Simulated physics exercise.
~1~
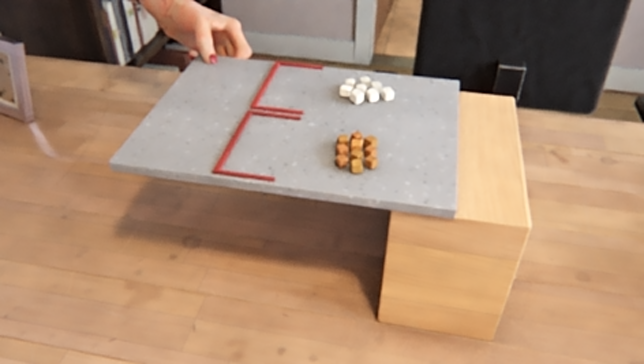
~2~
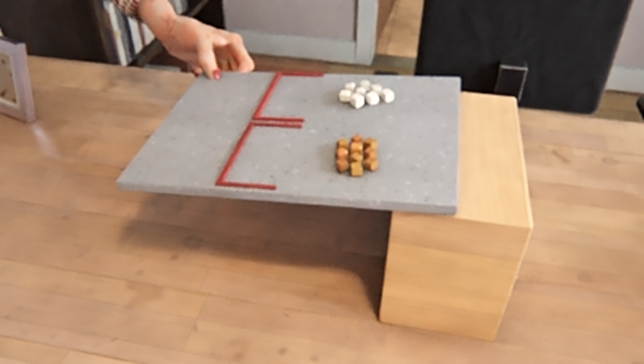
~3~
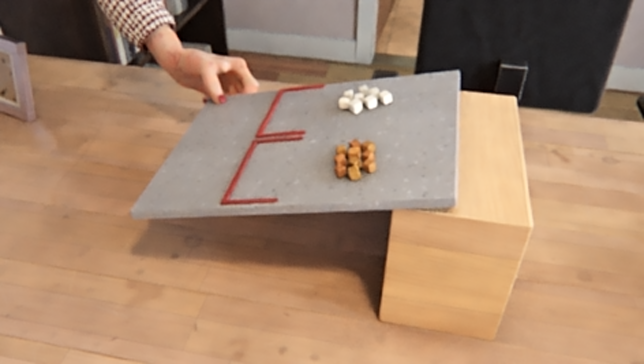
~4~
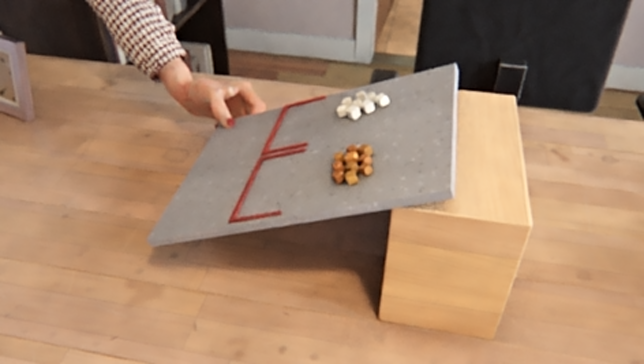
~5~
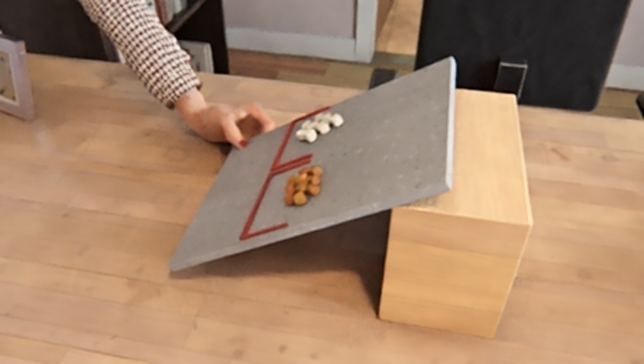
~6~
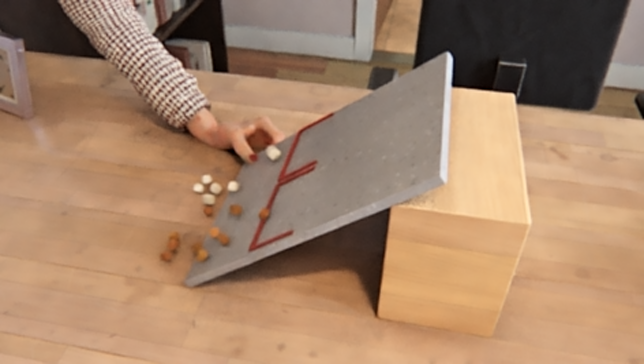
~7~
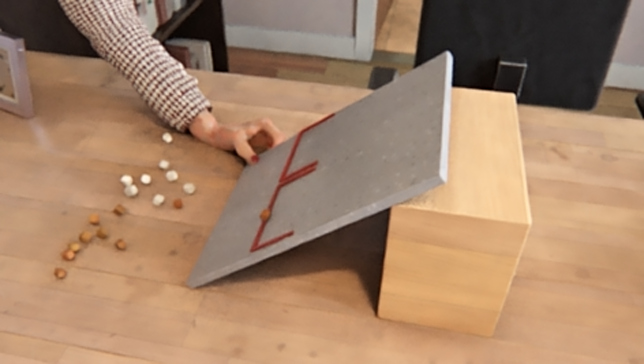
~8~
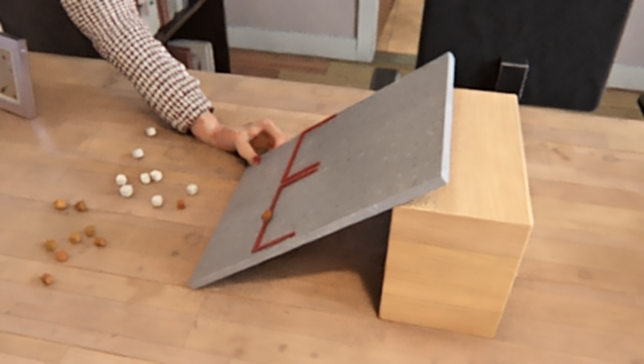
On a wooden tabletop, seen from slightly above and in front, a grey board rests its right end on a pale wooden block while a hand holds up its left end. Brown pieces sit towards the front and white ones behind, with thin red bars to their left. The hand lowers its end, and the board steepens while both groups at first stay put. Then they slide down to the left, reach the bars and spill past them onto the table. The board rests as a steep ramp, with one brown piece left at the front bar and the others scattered on the tabletop.
